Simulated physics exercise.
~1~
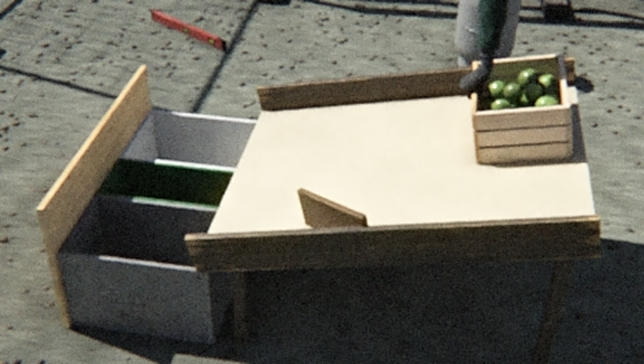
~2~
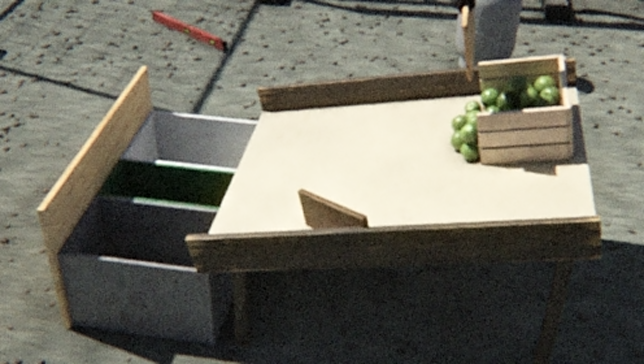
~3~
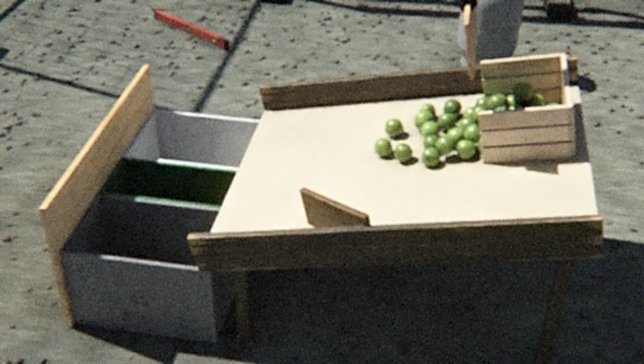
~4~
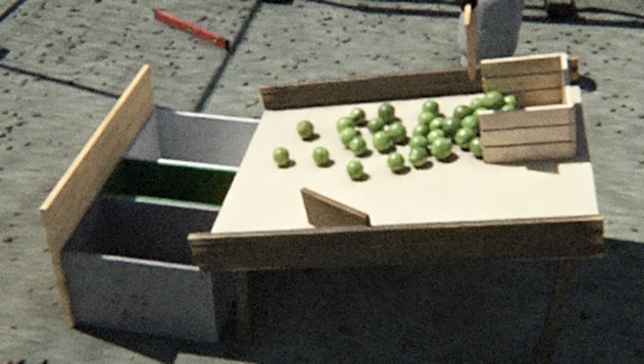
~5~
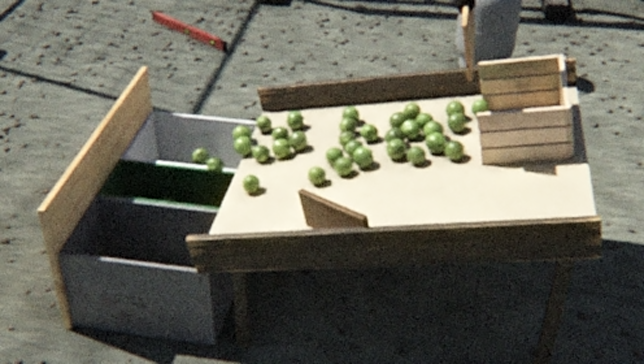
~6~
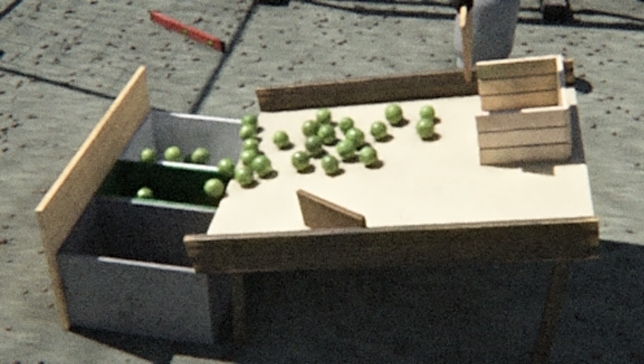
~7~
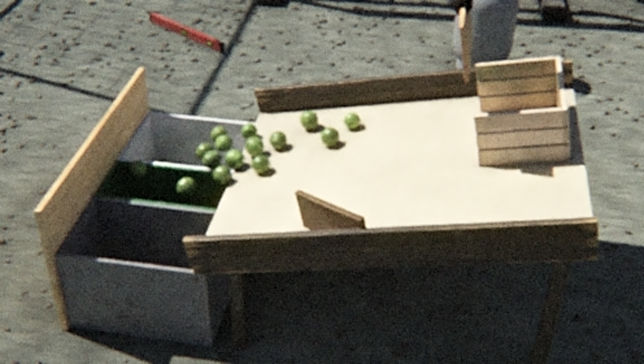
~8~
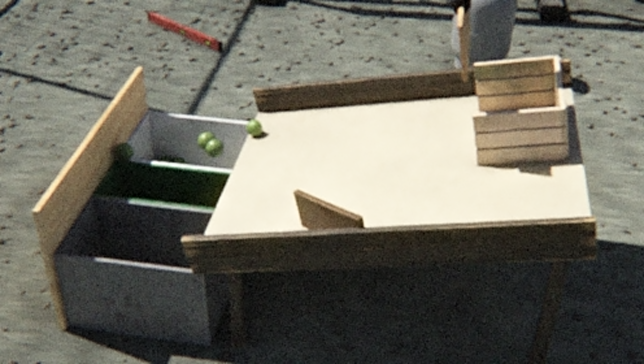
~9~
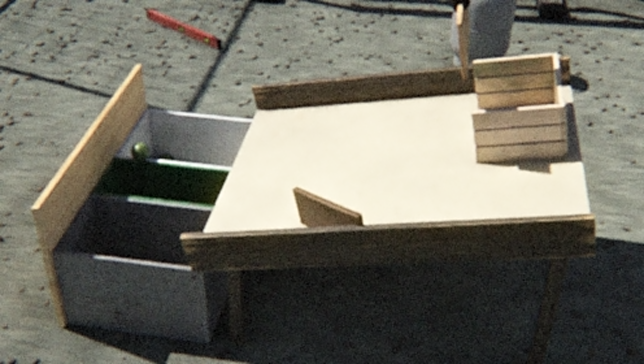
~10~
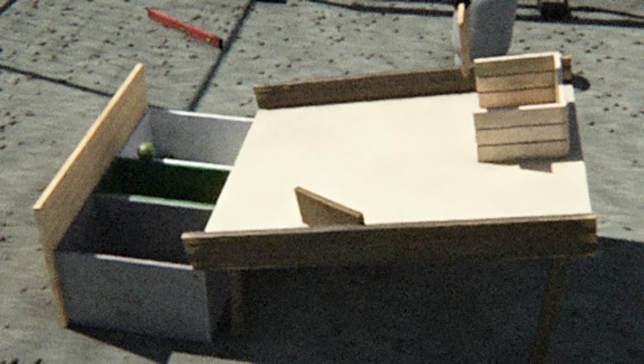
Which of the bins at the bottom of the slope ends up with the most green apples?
The white tote, the farthest one from the viewer, ends up with the largest share of the apples.
